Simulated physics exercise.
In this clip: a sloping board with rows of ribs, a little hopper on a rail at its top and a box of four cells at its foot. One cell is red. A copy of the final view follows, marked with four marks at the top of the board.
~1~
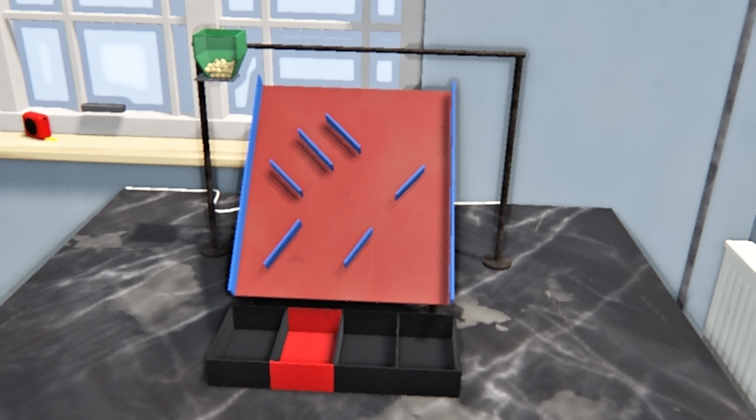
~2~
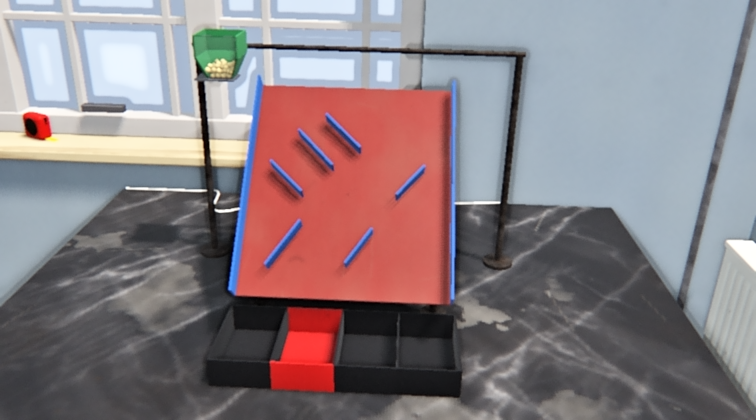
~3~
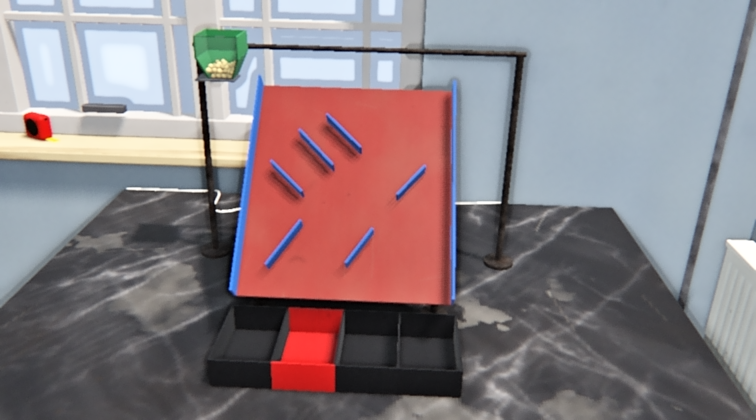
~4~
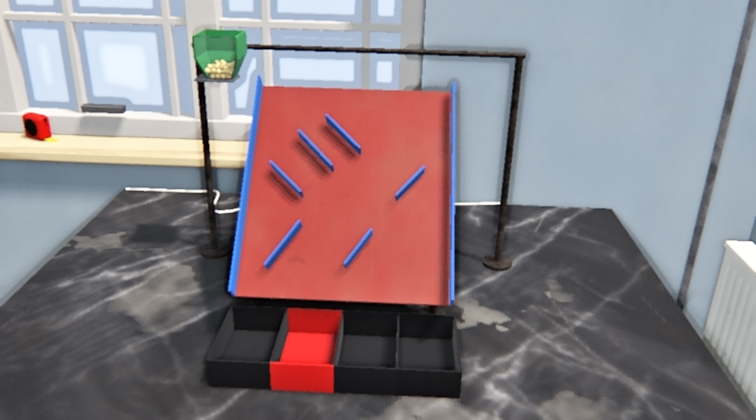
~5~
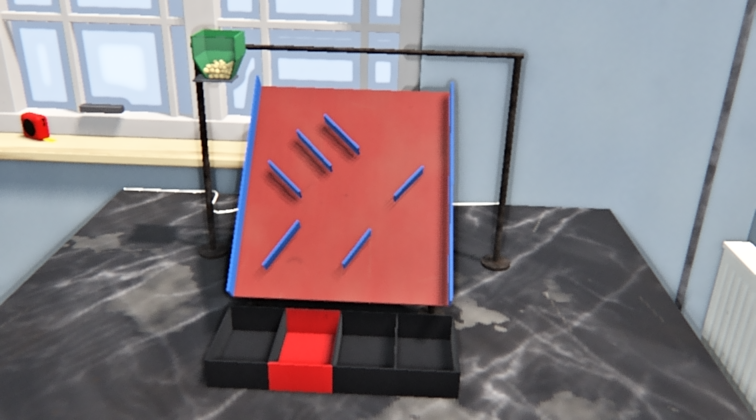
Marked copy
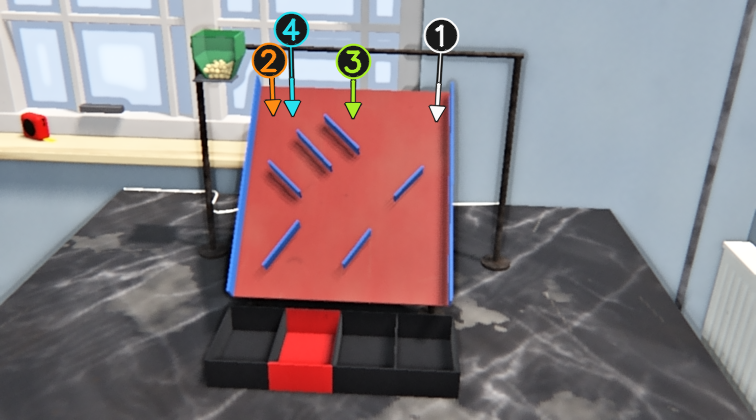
The clip shows a sloping red board with blue ribs, a green hopper of pale beans at its top left, and a box of four cells below, the second from left red; nothing visibly moves apart from slight shifts in the view.
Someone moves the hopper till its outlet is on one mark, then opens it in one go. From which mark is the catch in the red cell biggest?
Mark 4 does it best.
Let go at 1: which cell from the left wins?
It is the fourth one.
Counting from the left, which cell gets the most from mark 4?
It is the second one.
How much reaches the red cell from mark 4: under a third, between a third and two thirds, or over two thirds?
It is between a third and two thirds.
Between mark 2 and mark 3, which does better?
It is 2.
On the marked copy, mark 1 meets the board at (436, 115); mark 2 meets the board at (273, 109); mark 3 meets the board at (353, 112); mark 4 meets the board at (292, 110).
For mark 1, a small part in the red cell, most in other cells, a small part outside the box.
For mark 2, about a quarter in the red cell, about two thirds in other cells.
For mark 3, a small part in the red cell, most in other cells, a small part outside the box.
For mark 4, about two thirds in the red cell, about a third in other cells.
